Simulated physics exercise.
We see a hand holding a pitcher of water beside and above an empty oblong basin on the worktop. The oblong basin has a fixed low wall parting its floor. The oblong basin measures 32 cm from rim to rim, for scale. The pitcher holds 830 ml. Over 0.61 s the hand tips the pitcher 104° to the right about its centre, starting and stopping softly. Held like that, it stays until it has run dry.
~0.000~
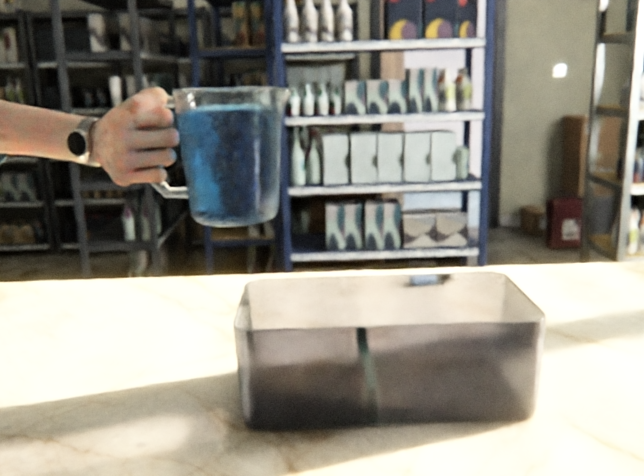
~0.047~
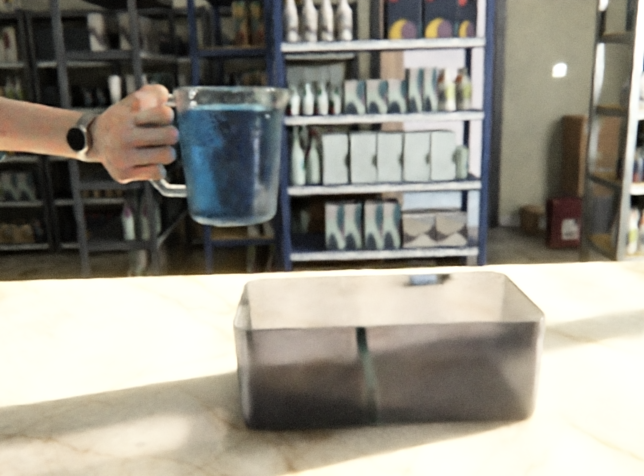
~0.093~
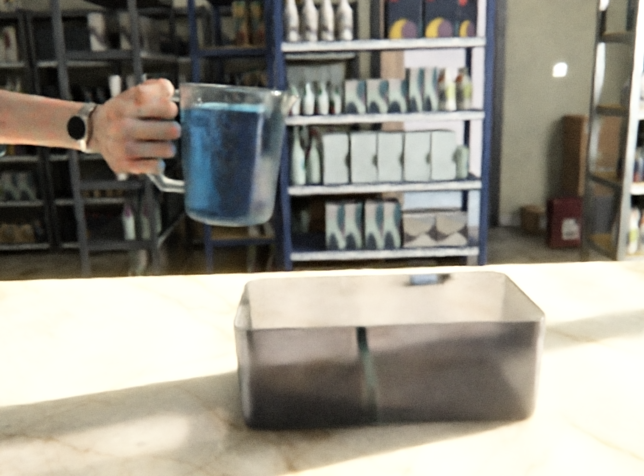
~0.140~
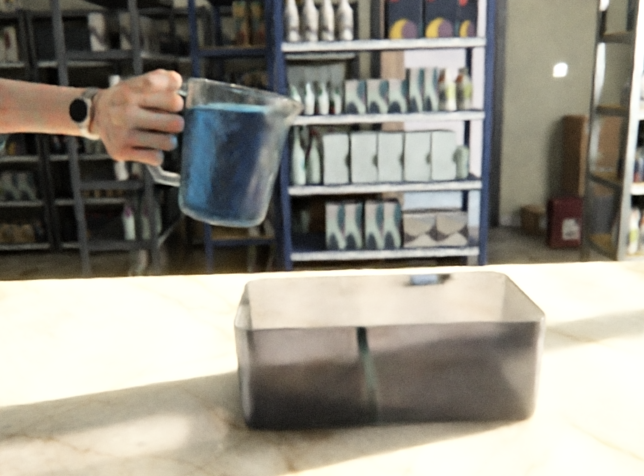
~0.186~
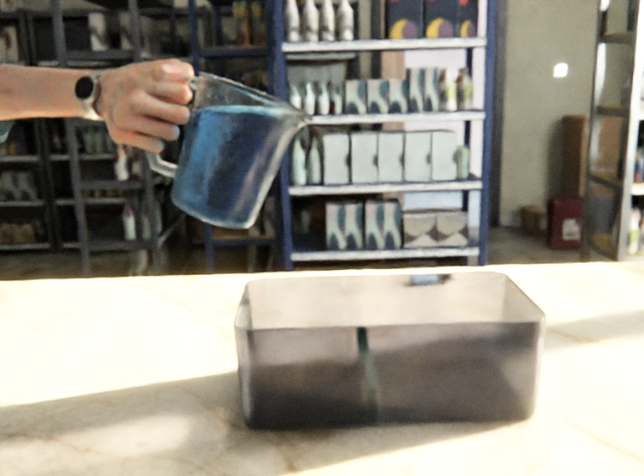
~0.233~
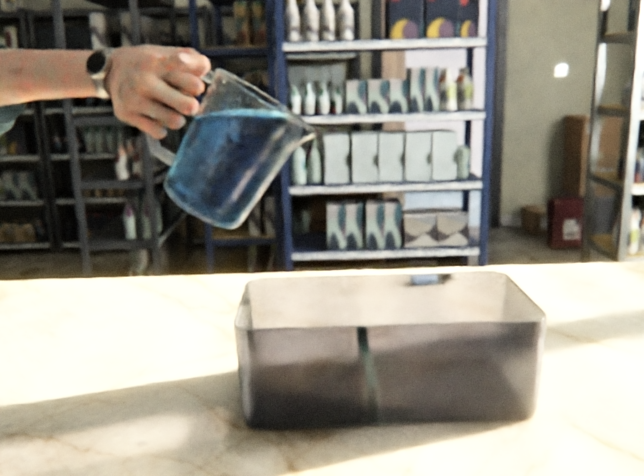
At first, a hand holds a clear pitcher of blue liquid upright, above and to the left of an empty oblong basin on a pale worktop. The hand then tips the pitcher to the right, slightly and then further, while the liquid shifts inside it and the basin stays still.
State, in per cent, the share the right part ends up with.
The right part ends up with roughly 74 %.
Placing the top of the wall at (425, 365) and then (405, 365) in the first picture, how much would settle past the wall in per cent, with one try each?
10 per cent first, 20 per cent second.
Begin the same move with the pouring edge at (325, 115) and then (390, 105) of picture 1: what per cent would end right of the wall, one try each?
I'd say 90 percent on the first go, 90 percent on the next.
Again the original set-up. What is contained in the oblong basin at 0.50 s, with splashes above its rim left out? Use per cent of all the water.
About 12%.
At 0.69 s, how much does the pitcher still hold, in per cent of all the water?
I'd say some 18 per cent remains.
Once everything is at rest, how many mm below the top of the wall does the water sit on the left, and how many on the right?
The left comes to roughly 30 mm and the right to roughly 16 mm.
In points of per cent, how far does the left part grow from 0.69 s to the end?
Roughly 10 percent.
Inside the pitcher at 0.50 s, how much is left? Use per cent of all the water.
I'd put it near 60 percent.
Then, 0.50 s in, the tilt is 95° and 59 per cent is still to pour, 0 is left of the wall and 12 right of it.
Then, 0.69 s in, the tilt is 104° and 17 per cent is still to pour, 15 is left of the wall and 47 right of it.
Then, 0.89 s in, the tilt is 104° and 3 per cent is still to pour, 19 is left of the wall and 72 right of it.
Then, 1.11 s in, the tilt is 104° and 0 per cent is still to pour, 23 is left of the wall and 75 right of it.
Finally, 24 per cent lies left of the wall, 74 right of it and 2 outside.
